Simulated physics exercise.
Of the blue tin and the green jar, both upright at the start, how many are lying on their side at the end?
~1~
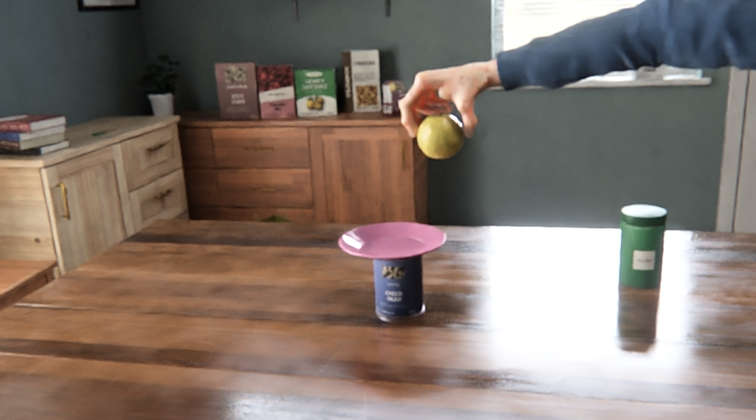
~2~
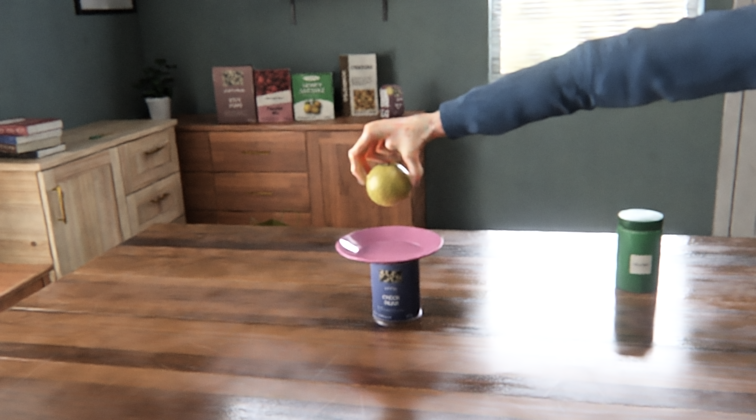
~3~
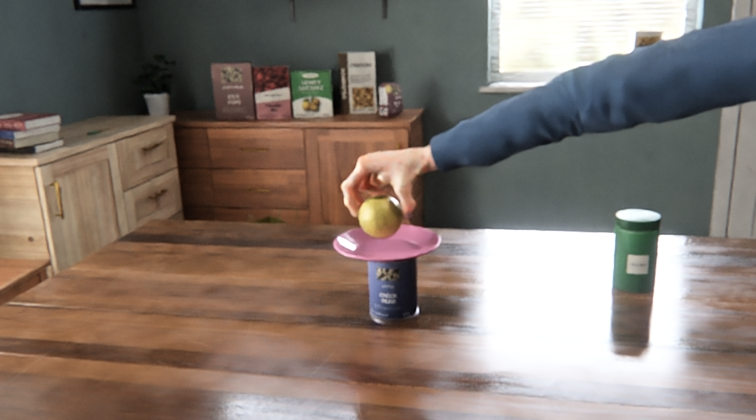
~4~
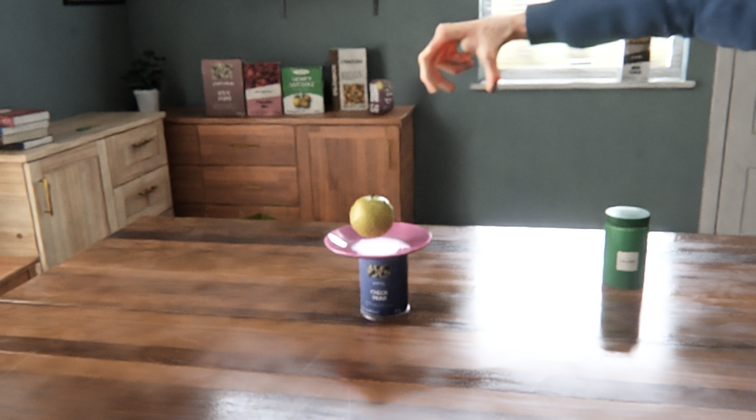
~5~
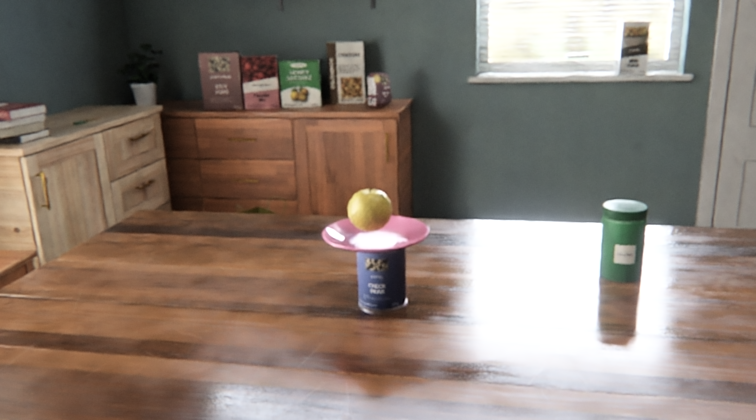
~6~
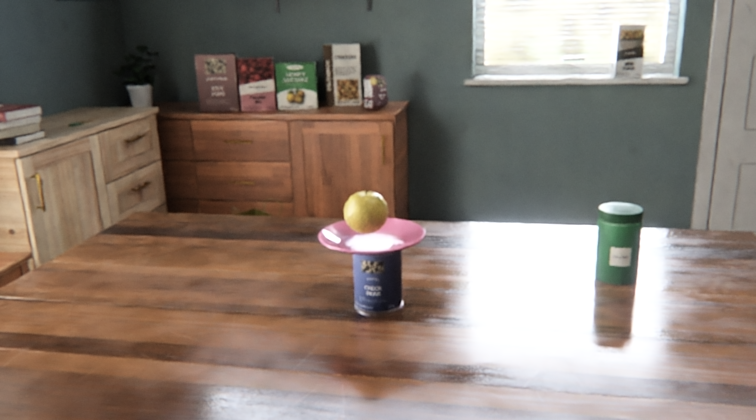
None of them are on their side, as the blue tin still stands under the pink plate and the green jar still stands to the right.
